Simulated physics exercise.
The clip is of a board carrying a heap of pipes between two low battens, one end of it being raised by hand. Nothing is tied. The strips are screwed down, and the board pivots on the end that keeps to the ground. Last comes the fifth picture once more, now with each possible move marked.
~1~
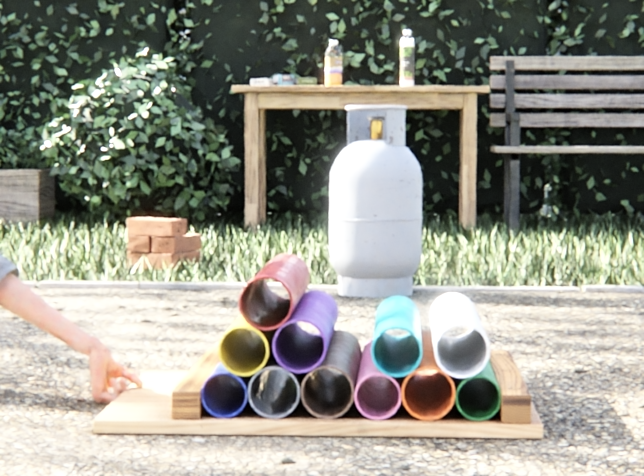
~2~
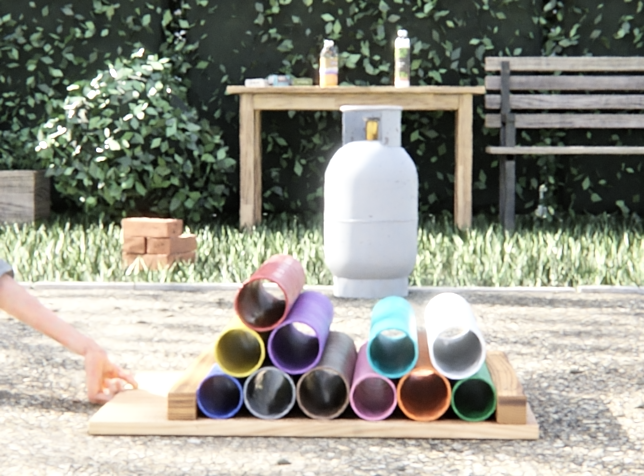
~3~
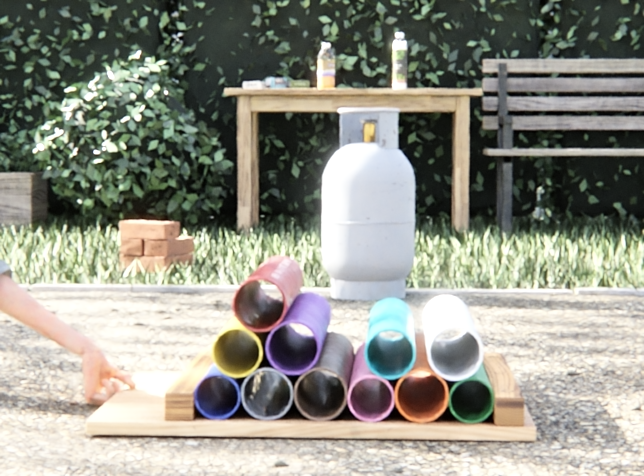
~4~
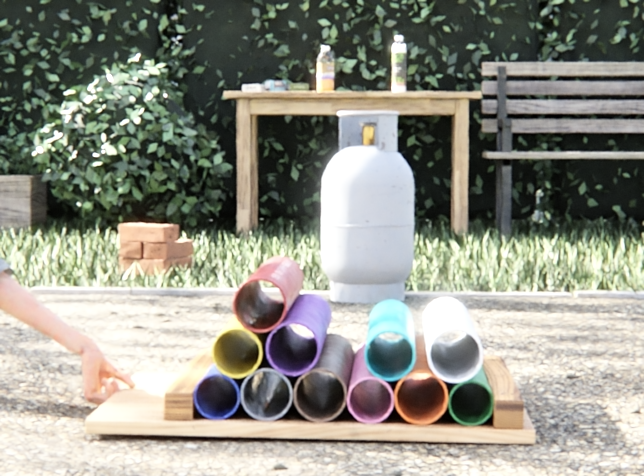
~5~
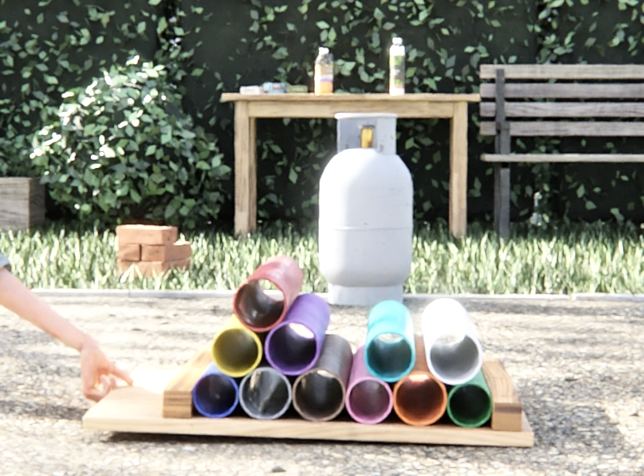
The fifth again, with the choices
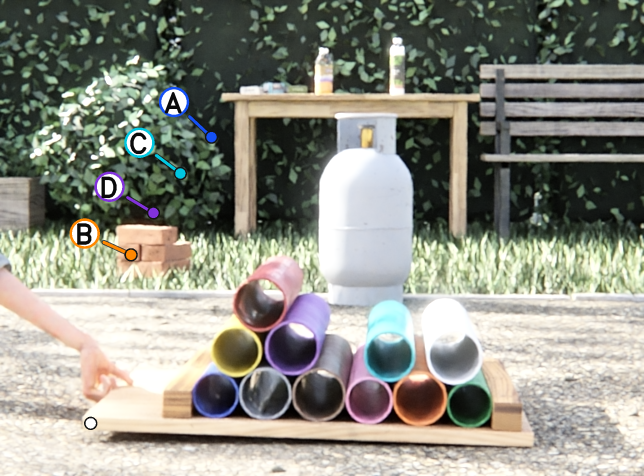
A hand at left slightly raising one end of a wooden board stacked with colourful pipes, the heap staying in place.
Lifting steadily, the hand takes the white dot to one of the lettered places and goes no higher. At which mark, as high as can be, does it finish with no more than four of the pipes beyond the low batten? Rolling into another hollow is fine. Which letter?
Up to D.
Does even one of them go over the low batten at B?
Yes, at B.
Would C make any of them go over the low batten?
Yes.
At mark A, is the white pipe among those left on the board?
The white pipe: No.
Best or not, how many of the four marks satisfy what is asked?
Two of the four.
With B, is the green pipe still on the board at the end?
Yes, with B.
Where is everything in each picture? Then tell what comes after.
Green pipe (478, 398); white pipe (462, 350); purple pipe (299, 346), in the first picture.
Purple pipe (295, 347); turquoise pipe (392, 352), in the second picture.
Board (318, 390); blue pipe (217, 396); grey pipe (267, 394); green pipe (471, 400), in the third picture.
Board (317, 391); blue pipe (217, 396); grey pipe (266, 395), in the fourth picture.
Board (316, 391); blue pipe (216, 395); grey pipe (265, 394), in the fifth picture.
On the marked copy, A at (212, 137); B at (131, 255); C at (180, 174); D at (153, 213); the white dot at (91, 423).
Taking D. A third of the way, board at 20°.
Two thirds of the way, board at 31°.
When it is over, board at 31°, four over the low batten (white, purple, turquoise, red).
As for the rest, A five over the low batten; B one over the low batten (white); C five over the low batten.
